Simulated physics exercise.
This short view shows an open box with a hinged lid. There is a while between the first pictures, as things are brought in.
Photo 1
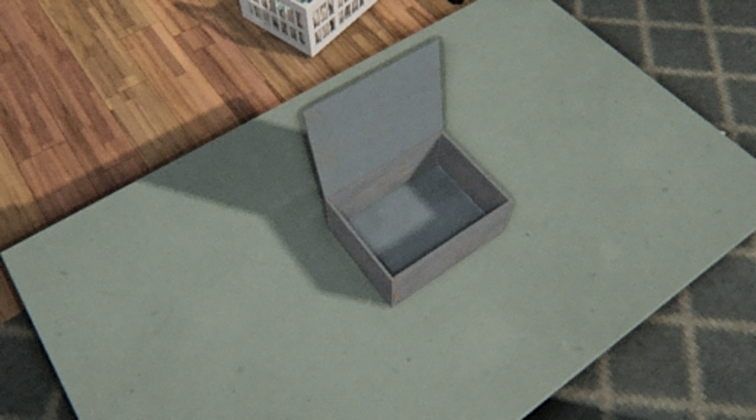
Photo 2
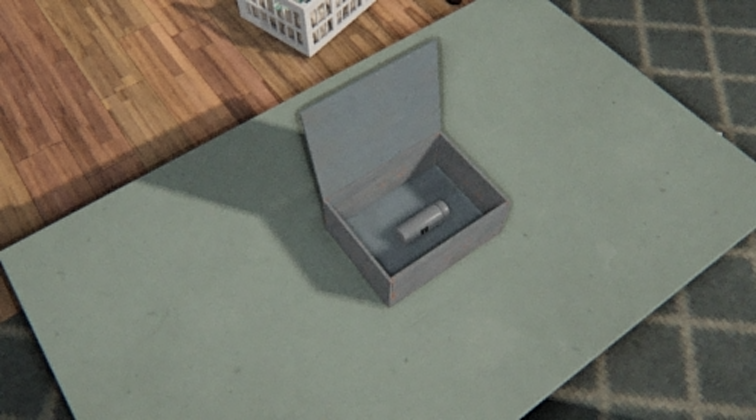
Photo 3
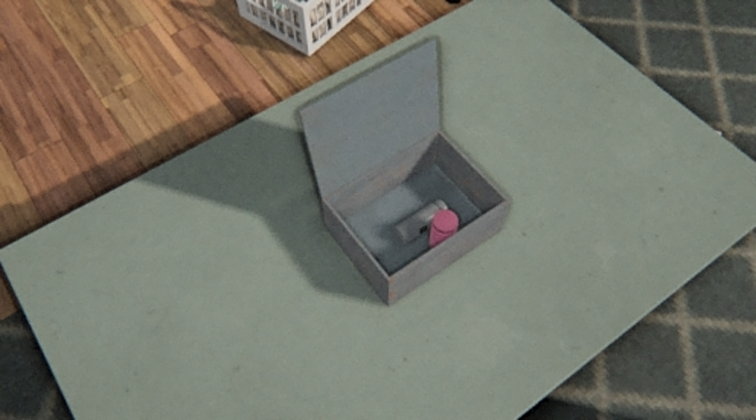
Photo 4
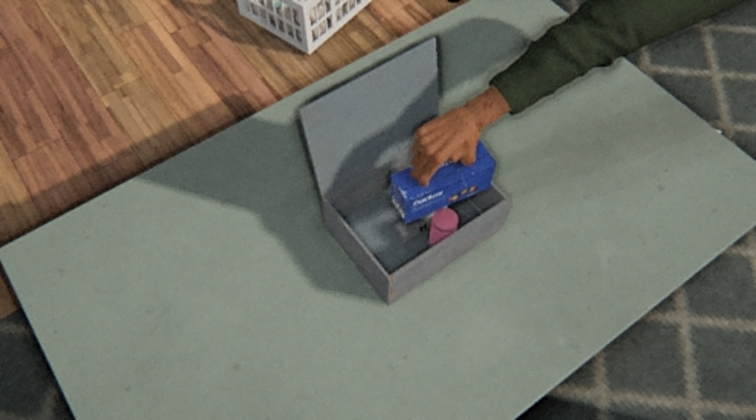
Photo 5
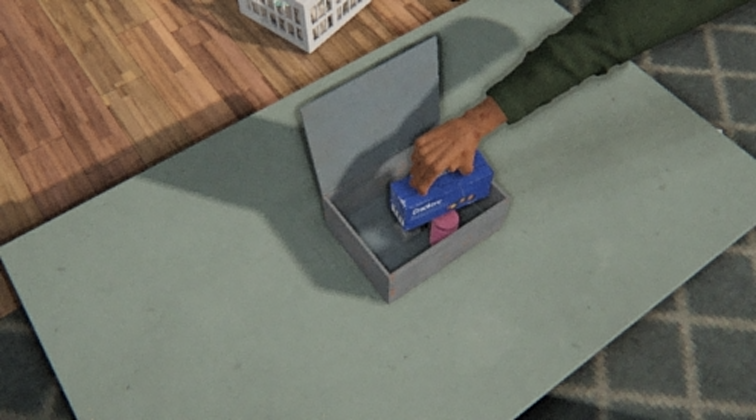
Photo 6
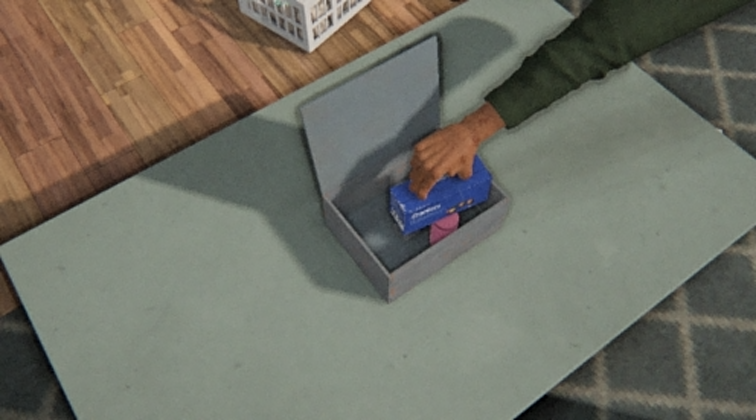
At the start, an open gray box with a hinged lid sits empty on a pale green surface. A small gray cylinder appears inside, then a pink shaker beside it. A hand in a dark green sleeve holds a blue carton over the box and lowers it slightly into it, still gripping it.
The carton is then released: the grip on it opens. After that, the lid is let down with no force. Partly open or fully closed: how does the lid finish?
Fully closed.
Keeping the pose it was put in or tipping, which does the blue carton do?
In the end, the blue carton winds up askew.
Then, 0.40 s on from there, blue carton upside down near (423, 192).
Then, 1.30 s on from there, lid 80° above the rim; blue carton upside down near (414, 194); grey shaker shifted about its own width.
Then, 1.70 s on from there, lid 46° above the rim; blue carton upside down near (414, 194); grey shaker shifted about its own width.
Then, 2.00 s on from there, lid 6° above the rim; blue carton upside down near (414, 194); grey shaker shifted about its own width.
In the end, lid shut; toppled in the box, blue carton; the other 2 unmoved. At the end, from the last picture's camera, blue carton near (414, 194).
